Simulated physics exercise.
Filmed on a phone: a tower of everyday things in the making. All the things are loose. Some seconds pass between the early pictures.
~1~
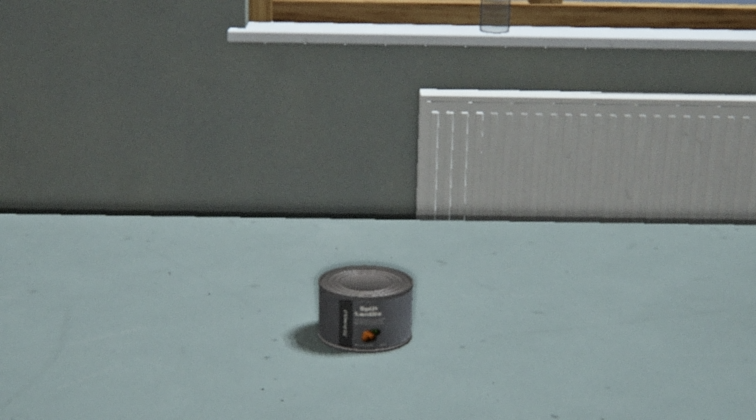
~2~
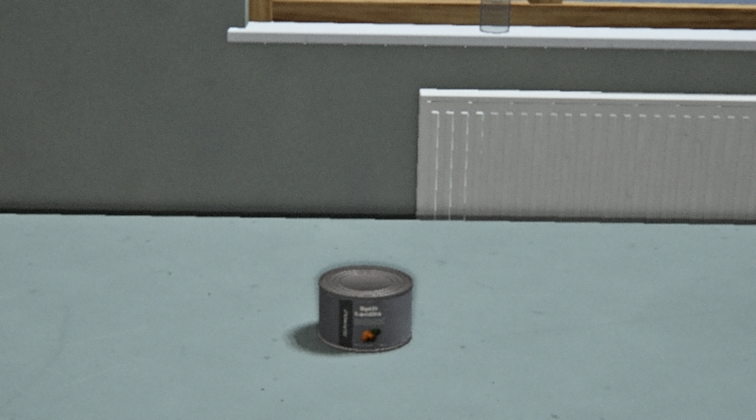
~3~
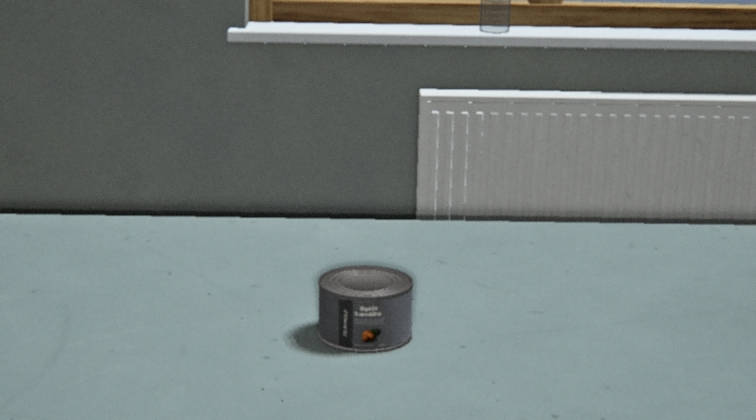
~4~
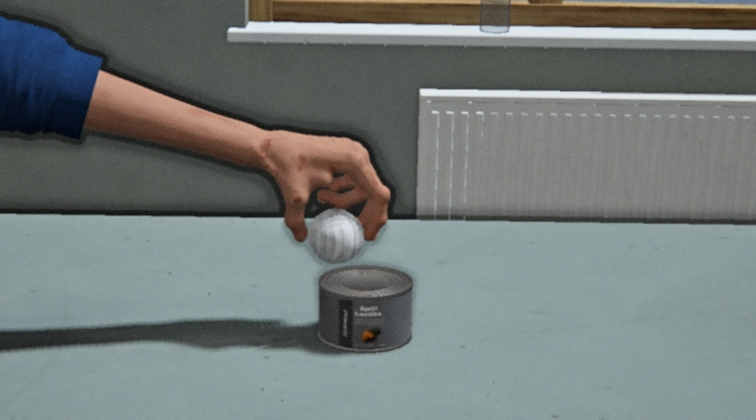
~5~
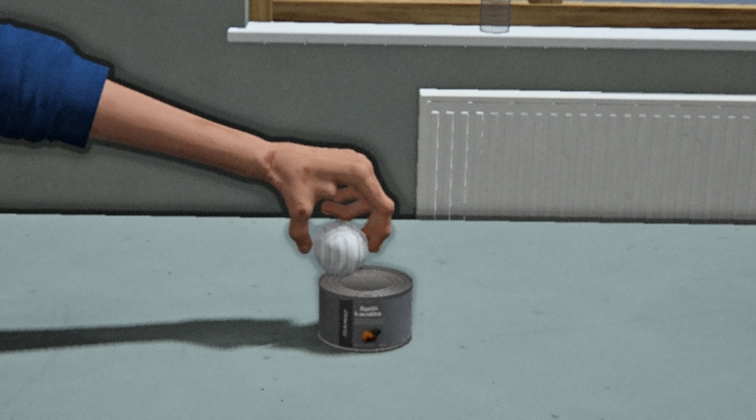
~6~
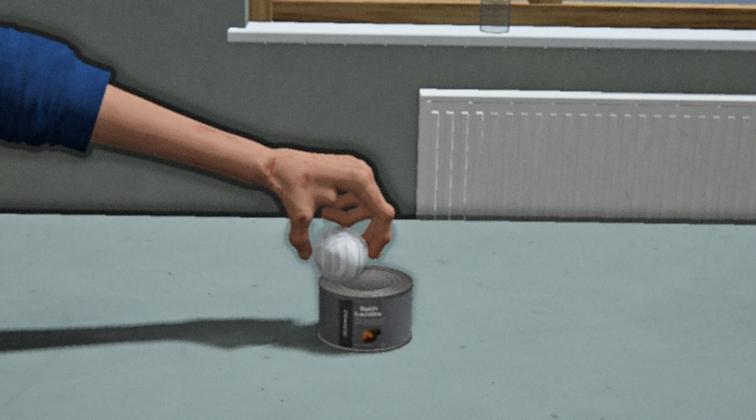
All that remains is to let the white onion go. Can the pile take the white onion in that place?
In the end the pile keeps its balance.
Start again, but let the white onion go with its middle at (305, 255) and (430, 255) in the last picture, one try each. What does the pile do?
First, it loses its balance; second, it loses its balance.
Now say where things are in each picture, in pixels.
In the first frame, the last thing is not in view yet; grey tub (365, 308).
In the second frame, the last thing is not in view yet; grey tub (365, 308).
In the third frame, the last thing is not in view yet; grey tub (365, 308).
In the fourth frame, still above its spot; white onion (336, 236); grey tub (365, 308).
In the fifth frame, still above its spot; white onion (341, 248); grey tub (365, 308).
In the sixth frame, in place under the hand; white onion (340, 254); grey tub (365, 308).
Then, 1.00 s on from there, no change.
Then, 2.10 s on from there, white onion resting near (340, 255).
In the end, both unmoved. At the end, from the last picture's camera, white onion near (340, 255). The pile stays up.
